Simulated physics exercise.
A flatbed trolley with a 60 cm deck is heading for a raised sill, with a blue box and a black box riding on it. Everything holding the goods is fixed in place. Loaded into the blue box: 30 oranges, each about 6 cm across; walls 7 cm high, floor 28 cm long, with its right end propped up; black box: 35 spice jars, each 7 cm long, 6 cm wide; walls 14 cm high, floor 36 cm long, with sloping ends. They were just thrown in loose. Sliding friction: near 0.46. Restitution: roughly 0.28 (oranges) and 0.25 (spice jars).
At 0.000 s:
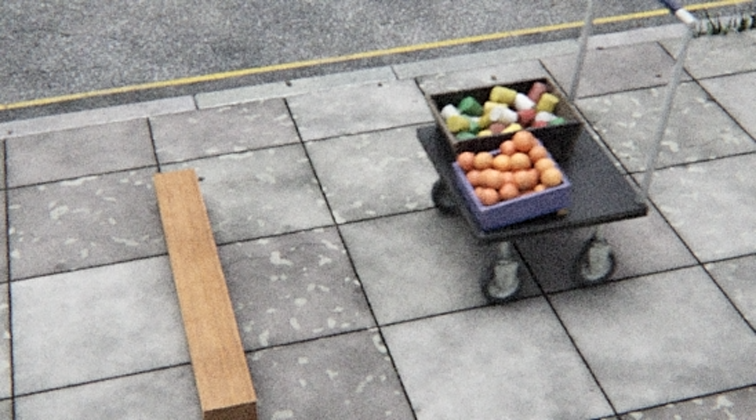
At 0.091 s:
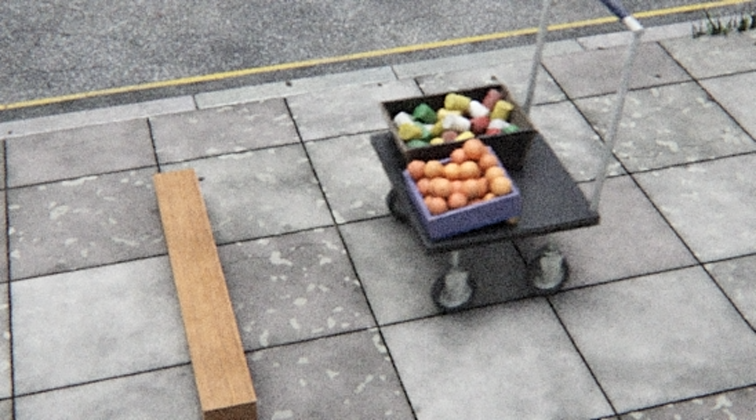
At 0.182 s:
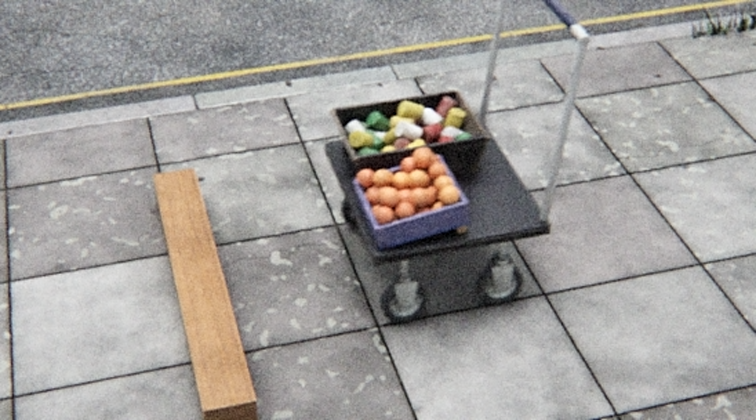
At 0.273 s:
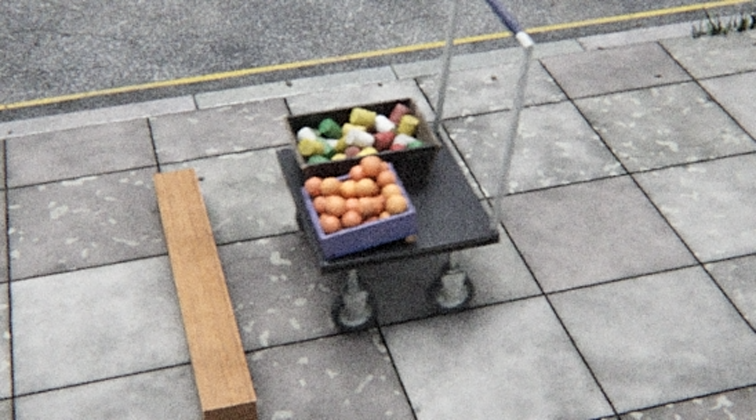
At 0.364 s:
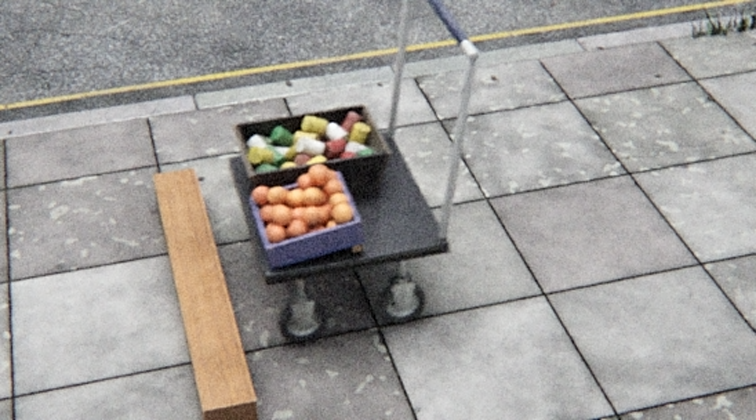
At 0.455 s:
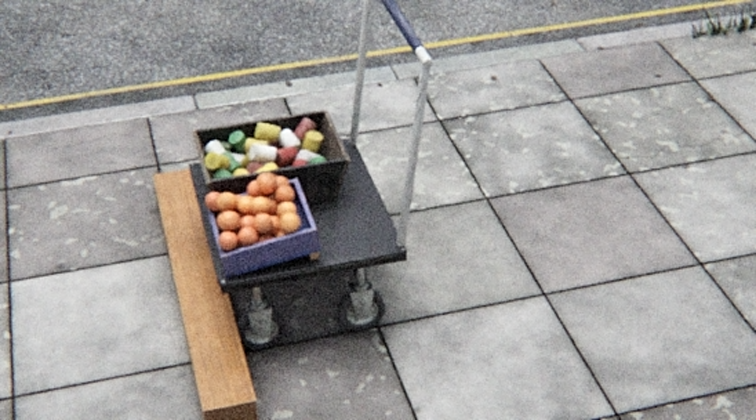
A flatbed trolley with a dark deck and an upright handle rolls leftward and slightly nearer across grey paving slabs, seen from above beside a road with a yellow line. On it ride a blue box heaped with orange balls, in front, and a black box of jumbled multicoloured jars behind. It closes on a long wooden beam lying at left, with both loads staying aboard and the view fixed.
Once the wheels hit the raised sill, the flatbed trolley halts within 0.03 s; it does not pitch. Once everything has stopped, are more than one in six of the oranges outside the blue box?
Yes.
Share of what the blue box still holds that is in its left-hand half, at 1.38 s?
Share in that half: Close to 80 %.
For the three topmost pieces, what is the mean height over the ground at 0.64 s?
Close to 54 cm up.
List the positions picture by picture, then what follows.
In the first frame (each is followed by its nearest rim corner in this view, unless another is named), blue box, (485, 209); black box (by its farthest rim corner), (547, 77); 84 cm short of the stop; none out.
The second frame shows blue box, (432, 218); black box, (502, 84); 67 cm short of the stop.
The third frame shows blue box, (379, 227); black box, (457, 91); 49 cm short of the stop.
The fourth frame shows blue box, (325, 237); black box, (410, 98); 32 cm short of the stop.
The fifth frame shows blue box, (270, 246); black box, (363, 105); 14 cm short of the stop.
The sixth frame shows blue box, (225, 254); black box, (325, 111); stopped; none out.
After 0.52 s, blue box 25 in, 5 out and black box 35 in, 0 out.
After 0.64 s, blue box 23 in, 7 out and black box 35 in, 0 out.
After 0.87 s, blue box 20 in, 10 out and black box 33 in, 2 out.
When it is over (at 1.38 s), blue box 20 in, 10 out and black box 33 in, 2 out. Asked share, 10 of 30, 33 per cent.
